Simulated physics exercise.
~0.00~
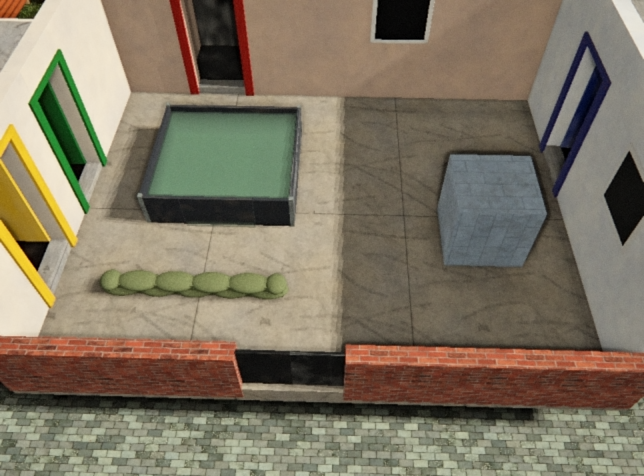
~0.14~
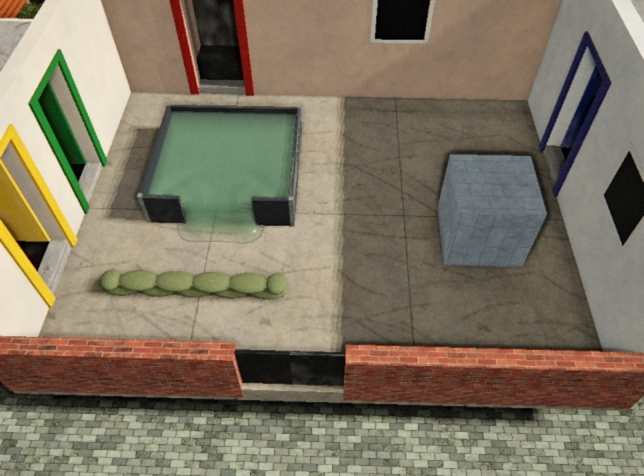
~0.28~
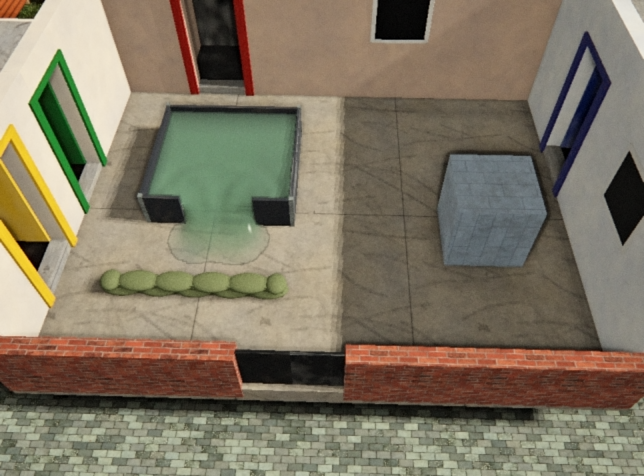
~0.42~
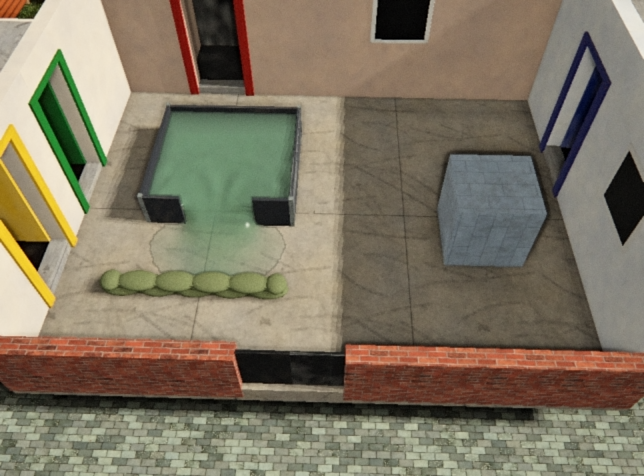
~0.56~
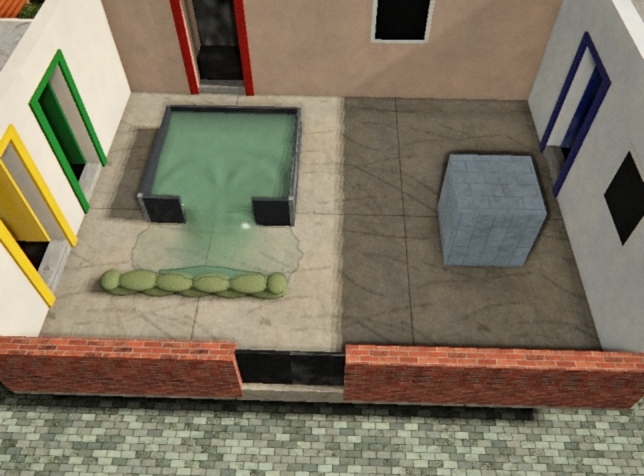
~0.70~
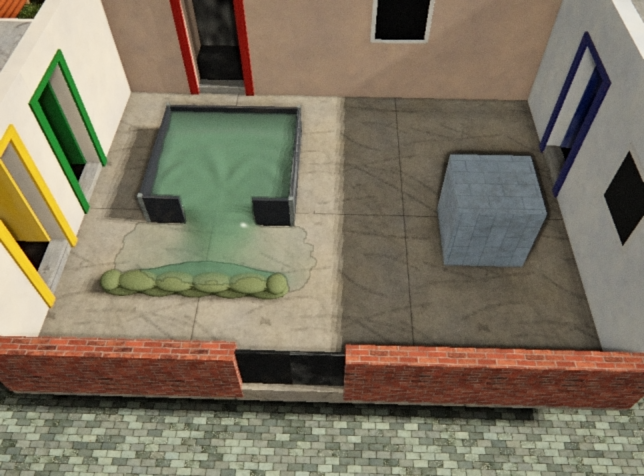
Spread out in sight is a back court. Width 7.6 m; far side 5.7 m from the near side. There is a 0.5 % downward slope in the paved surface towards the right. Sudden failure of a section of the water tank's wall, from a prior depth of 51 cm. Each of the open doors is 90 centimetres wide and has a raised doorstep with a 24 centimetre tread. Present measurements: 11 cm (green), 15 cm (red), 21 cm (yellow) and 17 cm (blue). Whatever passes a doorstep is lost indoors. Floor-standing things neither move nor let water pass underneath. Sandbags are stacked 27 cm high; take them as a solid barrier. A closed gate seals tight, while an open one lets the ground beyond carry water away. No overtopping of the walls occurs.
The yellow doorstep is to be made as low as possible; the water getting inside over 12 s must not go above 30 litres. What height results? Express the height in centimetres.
It would have to be roughly 17 cm high.
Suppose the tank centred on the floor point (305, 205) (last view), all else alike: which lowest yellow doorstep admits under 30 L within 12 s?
I'd put it at close to 9.0 cm.
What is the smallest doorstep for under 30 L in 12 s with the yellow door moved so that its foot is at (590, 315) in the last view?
You'd want it roughly 7.0 cm high.
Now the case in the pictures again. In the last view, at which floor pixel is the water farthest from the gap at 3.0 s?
In the last picture, around (582, 288).
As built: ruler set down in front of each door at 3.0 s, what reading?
Depths in cm - green: 9, red: 0, yellow: 20, blue: 0.
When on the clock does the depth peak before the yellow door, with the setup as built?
The depth peaks at about 2.4 seconds.
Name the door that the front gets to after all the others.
The answer is the blue door.
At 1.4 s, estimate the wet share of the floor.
Wet: Close to 15 %.
After 1.4 s water covers 15 % of the floor, deepest (40 cm) near (209, 278); 12 cm at the yellow door, 0 litres in over its 21 cm doorstep.
After 3.0 s water covers 50 % of the floor, deepest (27 cm) near (209, 278); 20 cm at the yellow door, 7 litres in over its 21 cm doorstep.
After 12.0 s water covers 95 % of the floor, deepest (14 cm) near (550, 180); 5 cm at the yellow door, 9 litres in over its 21 cm doorstep.
At the yellow door as built, the water arrived by 1.2 s and peaked near 22 cm at 2.4 s.
With a doorstep of 14.5 cm, 55 litres would have come in within the 12 s; with 19.5 cm, 15 litres. So under 30 litres takes about 17 cm.
